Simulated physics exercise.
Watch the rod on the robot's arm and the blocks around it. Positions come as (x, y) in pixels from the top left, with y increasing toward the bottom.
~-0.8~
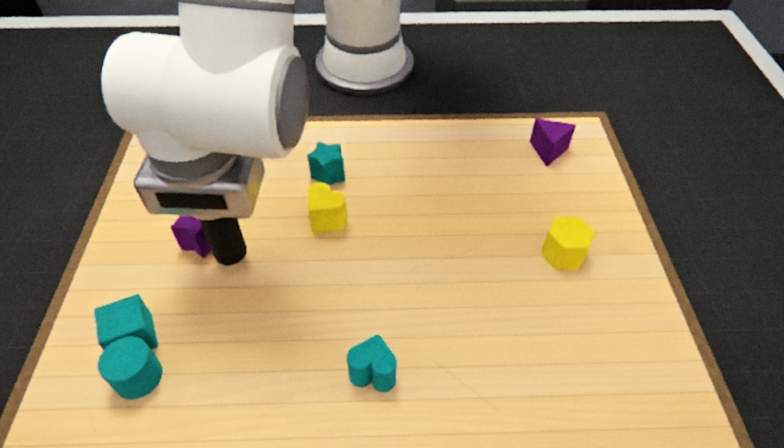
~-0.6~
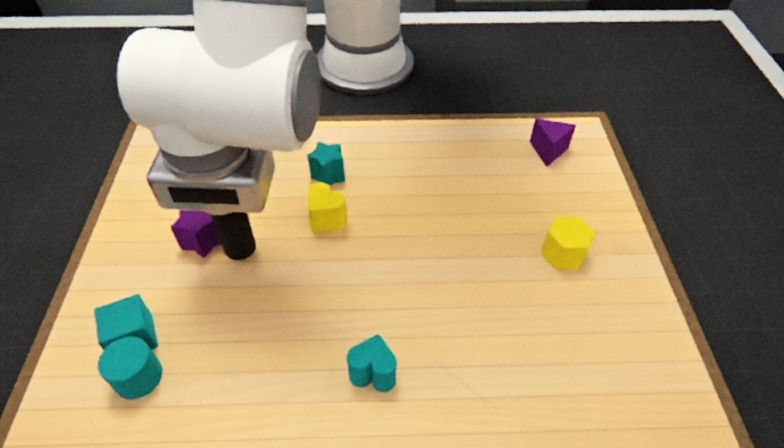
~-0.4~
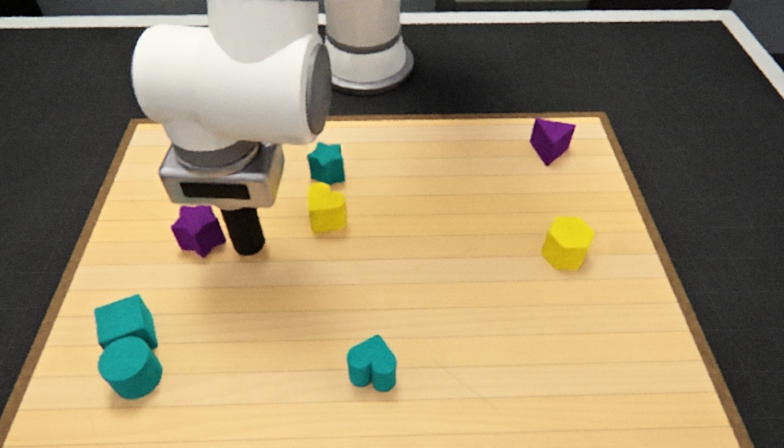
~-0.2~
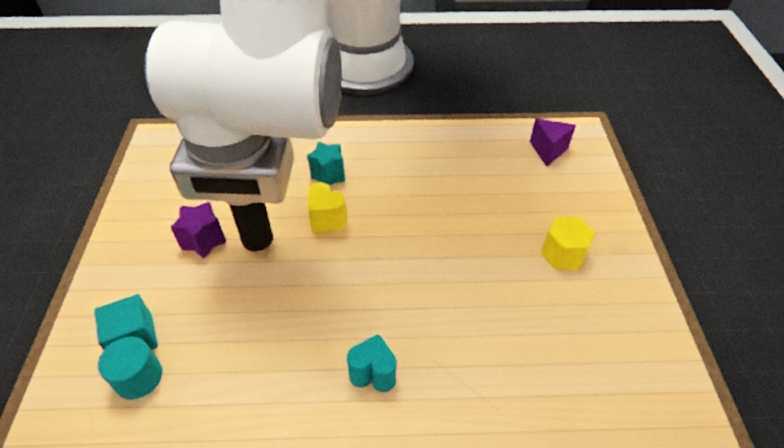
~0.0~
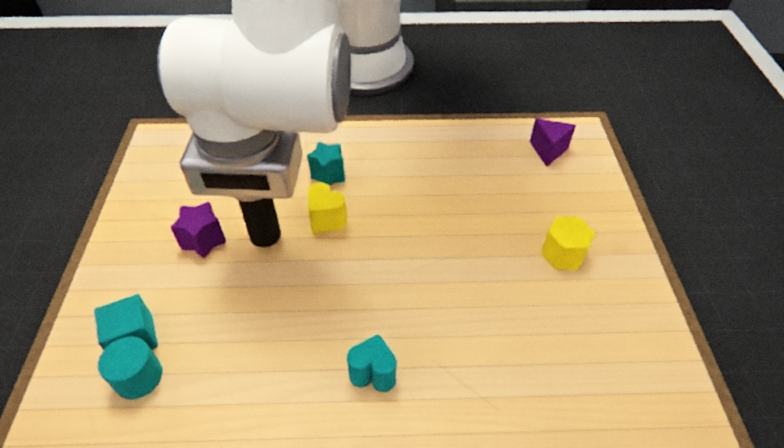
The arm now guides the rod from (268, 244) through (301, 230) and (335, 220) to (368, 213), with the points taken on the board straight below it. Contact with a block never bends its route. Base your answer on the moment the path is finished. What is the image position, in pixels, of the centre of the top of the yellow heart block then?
Most likely (383, 170).
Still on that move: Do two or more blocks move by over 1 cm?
No.
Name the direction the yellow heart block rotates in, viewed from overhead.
From the top: Counterclockwise.
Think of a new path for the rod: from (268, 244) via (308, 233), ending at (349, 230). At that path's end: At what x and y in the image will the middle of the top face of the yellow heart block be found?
The middle of its upper face should be somewhere near (352, 185).
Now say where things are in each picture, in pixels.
Rod tip (231, 253); block tops, purple star partly hidden; yellow heart block (324, 197), in the first frame.
Rod (240, 248); blocks unchanged, in the second frame.
Rod (249, 244); blocks unchanged, in the third frame.
Rod (258, 239); blocks unchanged, in the fourth frame.
Rod (266, 236); purple star (194, 217); yellow heart block (324, 197), in the fifth frame.
The first path, step by step. One third of the way, rod (300, 221); yellow heart block (328, 195).
Two thirds of the way, rod (334, 211); yellow heart block (356, 181), turned 40° anticlockwise.
At the end, rod (368, 204); purple star in place; yellow heart block (383, 170), turned 70° anticlockwise.
